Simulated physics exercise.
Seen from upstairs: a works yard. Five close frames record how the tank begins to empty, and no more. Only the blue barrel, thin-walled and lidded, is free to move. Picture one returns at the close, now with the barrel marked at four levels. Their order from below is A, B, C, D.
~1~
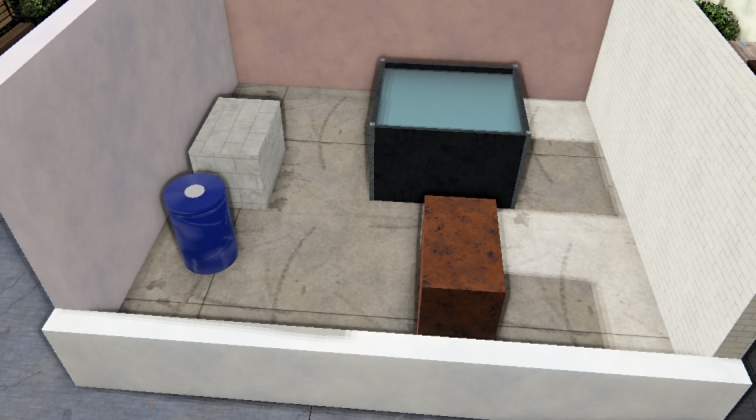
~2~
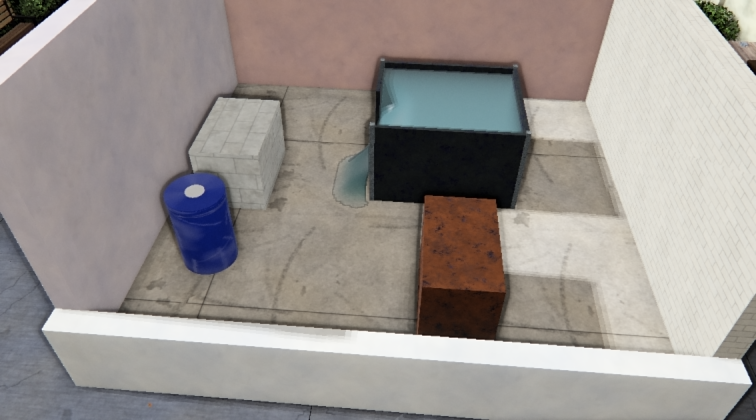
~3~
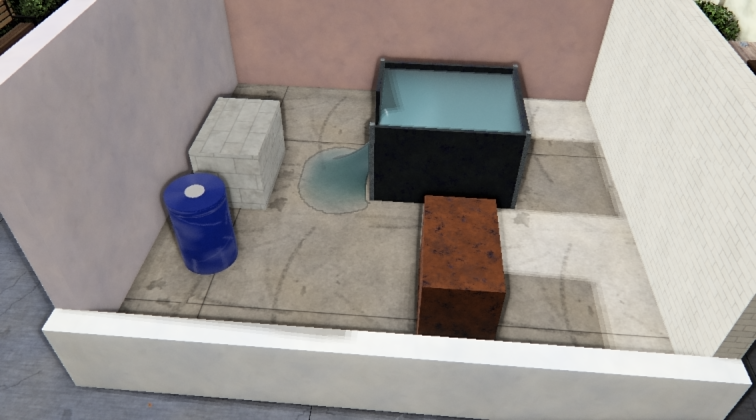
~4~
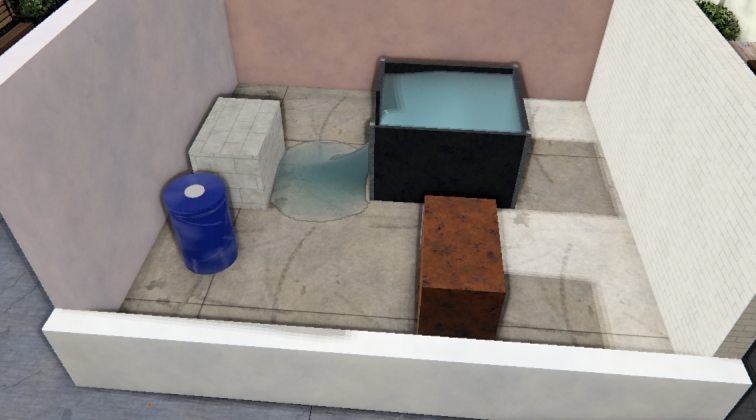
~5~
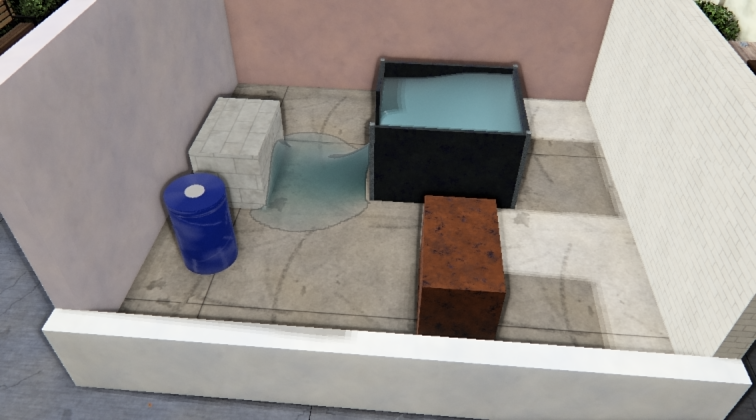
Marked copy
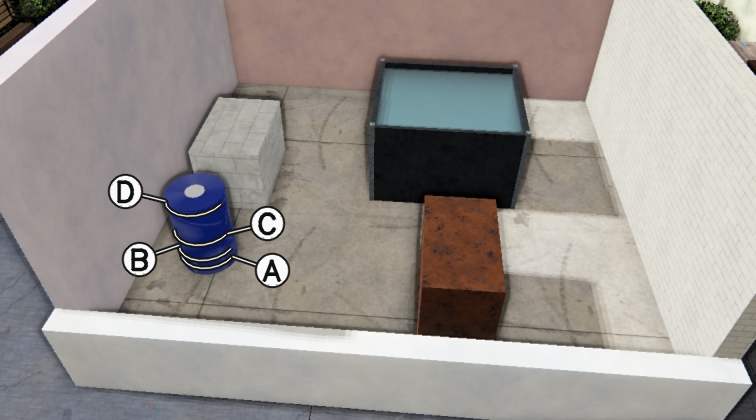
Water spreads from the left side of a black, open-topped tank across the floor of a walled works yard, seen from upstairs by a still camera. The full tank stands near the pink back wall, with a pale block and a blue barrel at left and a rusty brown block in front. The puddle widens leftward to the pale block and forward, while the barrel stays still.
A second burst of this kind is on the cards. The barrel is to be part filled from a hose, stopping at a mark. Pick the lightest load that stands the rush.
Choose C.
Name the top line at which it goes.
B it is.
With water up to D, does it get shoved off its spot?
No, that is safe.
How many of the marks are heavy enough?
Two.
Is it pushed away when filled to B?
Yes.
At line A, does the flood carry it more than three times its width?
No, it does not.
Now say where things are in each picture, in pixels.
In the first picture, lid of the blue barrel at (195, 192); tank full, its middle at (449, 100).
In the second picture, 2 % of the ground wet, in view closest to the barrel at (344, 192).
In the third picture, 4 % of the ground wet, in view closest to the barrel at (307, 196).
In the fourth picture, 7 % of the ground wet, in view closest to the barrel at (298, 208).
In the fifth picture, lid of the blue barrel at (195, 192); 9 % of the ground wet, in view closest to the barrel at (273, 222).
On the marked copy, A at (201, 268); B at (199, 260); C at (194, 245); D at (186, 216); from the bottom up A, B, C, D.
For line A, it is pushed about twice its own width away.
For line B, it is pushed about twice its own width away.
For line C, it shifts by a finger or two and stays.
For line D, it does not move.
